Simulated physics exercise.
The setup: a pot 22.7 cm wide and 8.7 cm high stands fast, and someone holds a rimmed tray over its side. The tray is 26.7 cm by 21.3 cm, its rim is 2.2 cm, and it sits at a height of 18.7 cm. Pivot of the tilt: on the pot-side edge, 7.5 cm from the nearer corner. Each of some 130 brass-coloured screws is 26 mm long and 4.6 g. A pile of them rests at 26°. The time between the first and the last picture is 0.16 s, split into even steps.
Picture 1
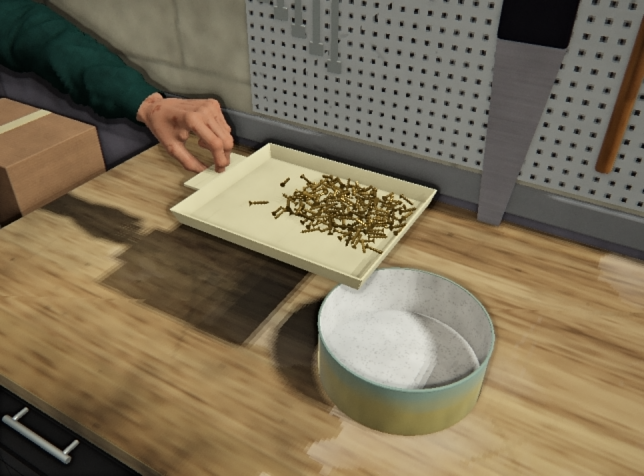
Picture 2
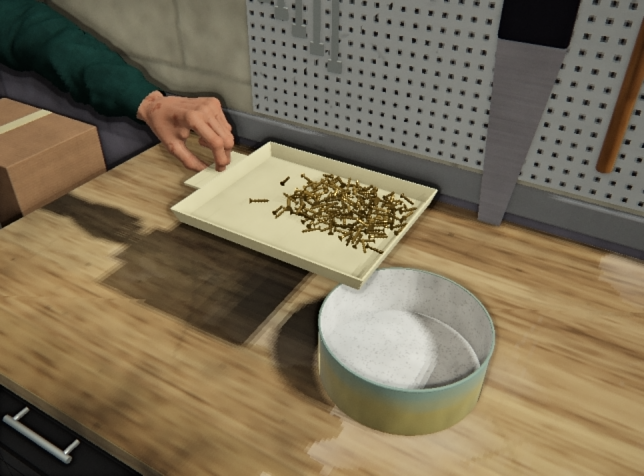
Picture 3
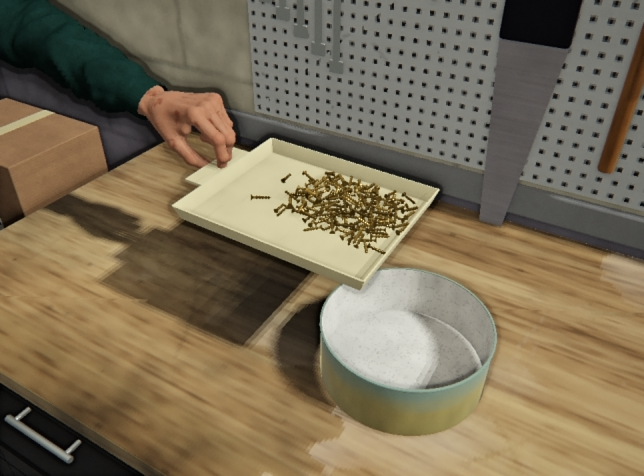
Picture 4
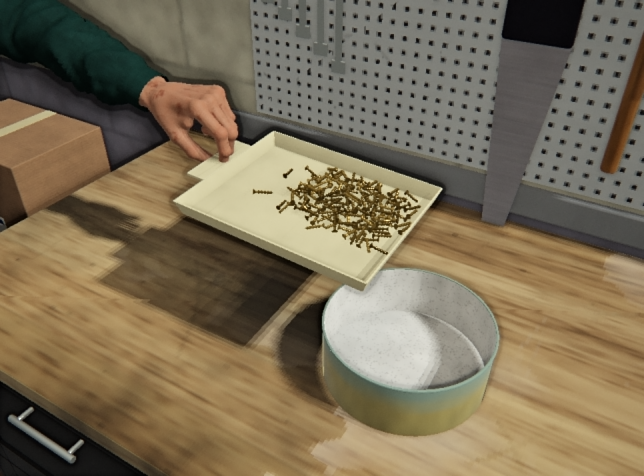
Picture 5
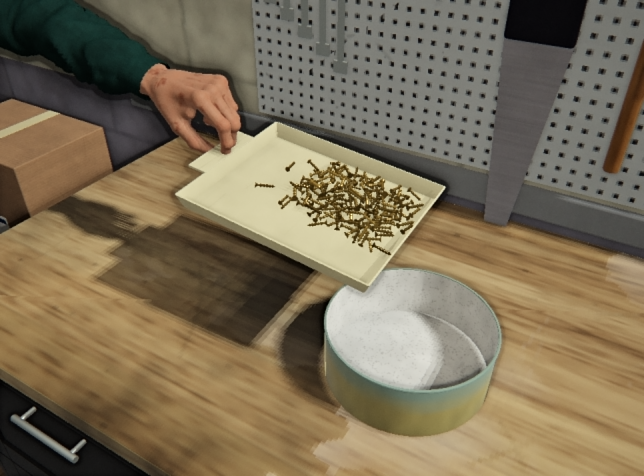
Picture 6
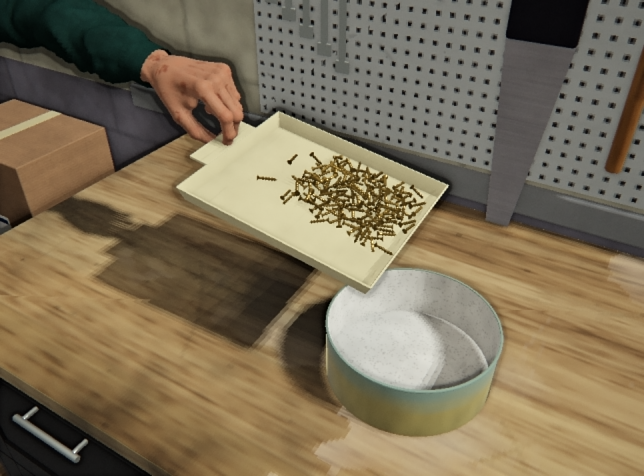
A hand in a dark green sleeve holds a cream rimmed tray with a pile of brass-coloured screws over the near side of a round pot, pale inside and teal to yellow outside. They are seen from above on a wooden workbench, with a cardboard box at left and grey pegboard behind. The tray, level at first, slowly tilts slightly, its back edge rising, while the screws barely shift.
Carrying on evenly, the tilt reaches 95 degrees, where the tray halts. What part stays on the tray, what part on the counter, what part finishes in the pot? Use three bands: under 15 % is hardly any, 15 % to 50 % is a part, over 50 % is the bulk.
Shares - left on the tray: Hardly any; counter: Hardly any; pot: The bulk.
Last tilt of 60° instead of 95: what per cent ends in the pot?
55 percent.
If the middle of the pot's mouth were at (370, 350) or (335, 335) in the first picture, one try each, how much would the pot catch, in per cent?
First try around 100 %, second around 90 %.
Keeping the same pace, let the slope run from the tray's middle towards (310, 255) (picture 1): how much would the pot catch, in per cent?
I'd say close to 75 %.
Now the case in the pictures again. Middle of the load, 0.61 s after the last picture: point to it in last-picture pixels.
By then the middle of the load sits around (396, 302).
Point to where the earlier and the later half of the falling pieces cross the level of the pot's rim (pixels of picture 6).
(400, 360) or so first, later (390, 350).
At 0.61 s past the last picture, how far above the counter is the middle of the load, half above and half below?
Some 16 cm.
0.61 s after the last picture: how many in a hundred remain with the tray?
Roughly 45 per cent.
Then, 0.36 s after the last picture, tilt 51 degrees; the tray holds 100 %, the pot 0 %.
Then, 0.61 s after the last picture, tilt 79 degrees; the tray holds 45 %, the pot 20 %.
Then, 0.96 s after the last picture, tilt 95 degrees; the tray holds 0 %, the pot 95 %.
In the end, tray 0 %, counter 5 %, pot 95 %.
